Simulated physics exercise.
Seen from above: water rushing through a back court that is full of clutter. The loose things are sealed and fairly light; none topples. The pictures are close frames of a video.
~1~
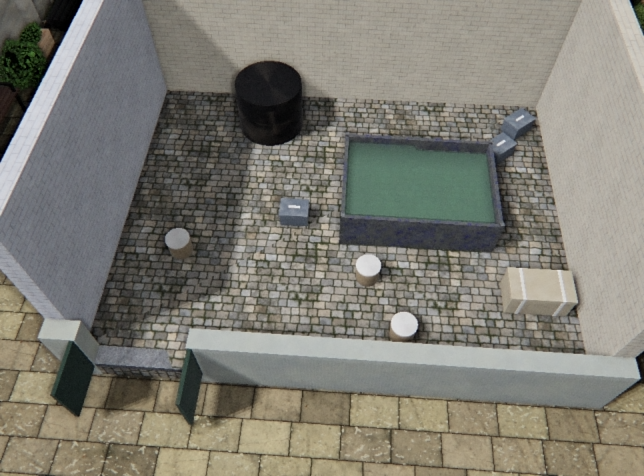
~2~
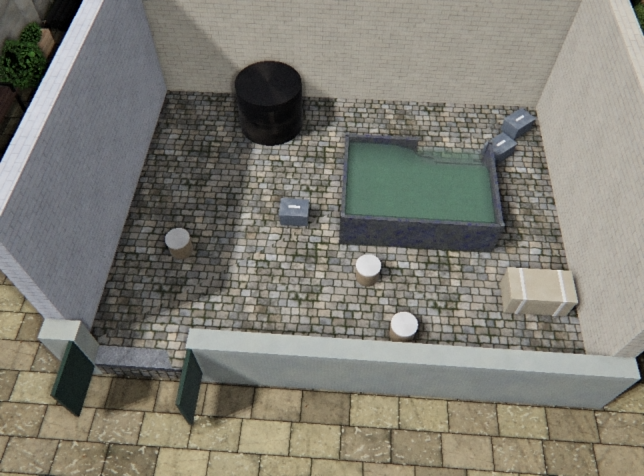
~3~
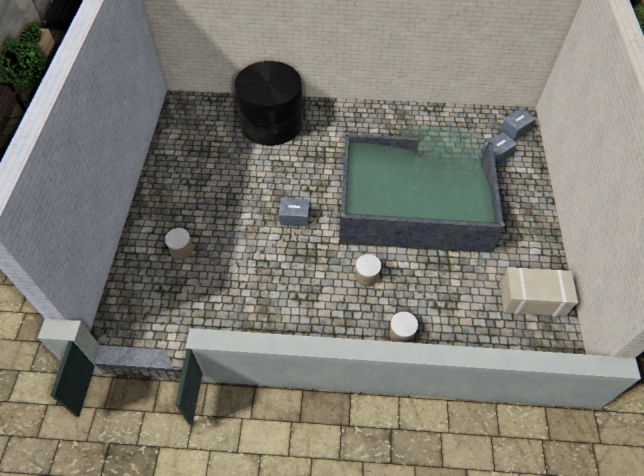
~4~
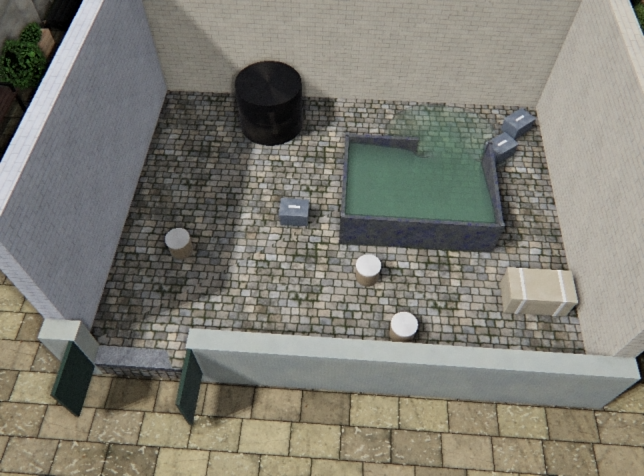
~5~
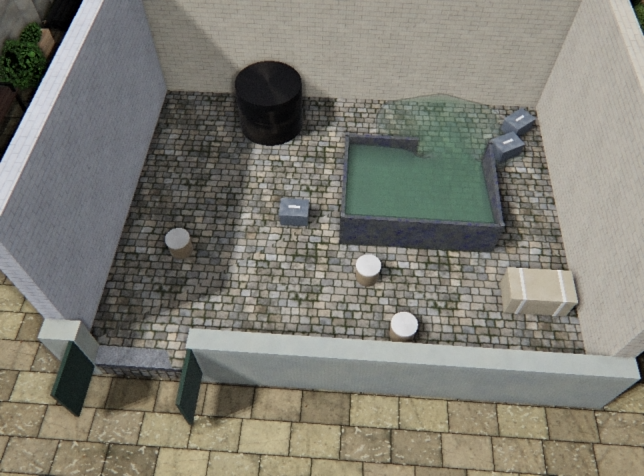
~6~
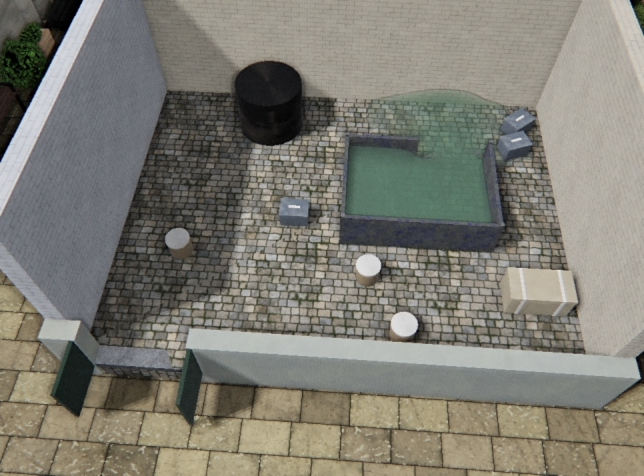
A walled back court paved in cobbles, seen from above, holds a dark-rimmed tank of green water right of centre, a black drum at the back, pale round pails, grey totes and a cream crate at the right. Water pours out over the tank's back edge and spreads across the cobbles toward the rear wall. The grey totes by the back-right corner shift slightly, while everything else stays still.
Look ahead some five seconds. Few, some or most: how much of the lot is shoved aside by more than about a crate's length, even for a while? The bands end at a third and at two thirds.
Share: One to two thirds.
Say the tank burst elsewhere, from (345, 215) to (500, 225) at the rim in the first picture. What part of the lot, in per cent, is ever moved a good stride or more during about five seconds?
Close to 90 %.
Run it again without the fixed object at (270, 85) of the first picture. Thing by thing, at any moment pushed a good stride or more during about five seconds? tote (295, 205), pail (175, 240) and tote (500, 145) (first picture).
One after the other: Less than that, not that far, swept aside.
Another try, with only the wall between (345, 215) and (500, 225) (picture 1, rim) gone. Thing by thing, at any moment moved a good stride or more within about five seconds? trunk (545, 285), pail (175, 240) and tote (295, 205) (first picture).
As listed: Moved that far, that far or more, never so far.
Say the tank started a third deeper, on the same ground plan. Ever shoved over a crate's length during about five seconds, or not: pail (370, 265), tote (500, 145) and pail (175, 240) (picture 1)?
In turn: Never so far, that far or more, less than that.
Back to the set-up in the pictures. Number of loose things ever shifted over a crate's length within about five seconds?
4 of them.
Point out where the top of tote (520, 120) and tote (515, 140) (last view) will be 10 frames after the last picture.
Around (539, 159) and (518, 177).
A moment on, 1 of 7 are well off their spots; 0 afloat.
Next, 2 of 7 are well off their spots; 2 afloat.
Later, 2 of 7 are well off their spots; 2 afloat.
In the end, 4 of 7 are well off their spots, and 4 have been at some point; 1 afloat.
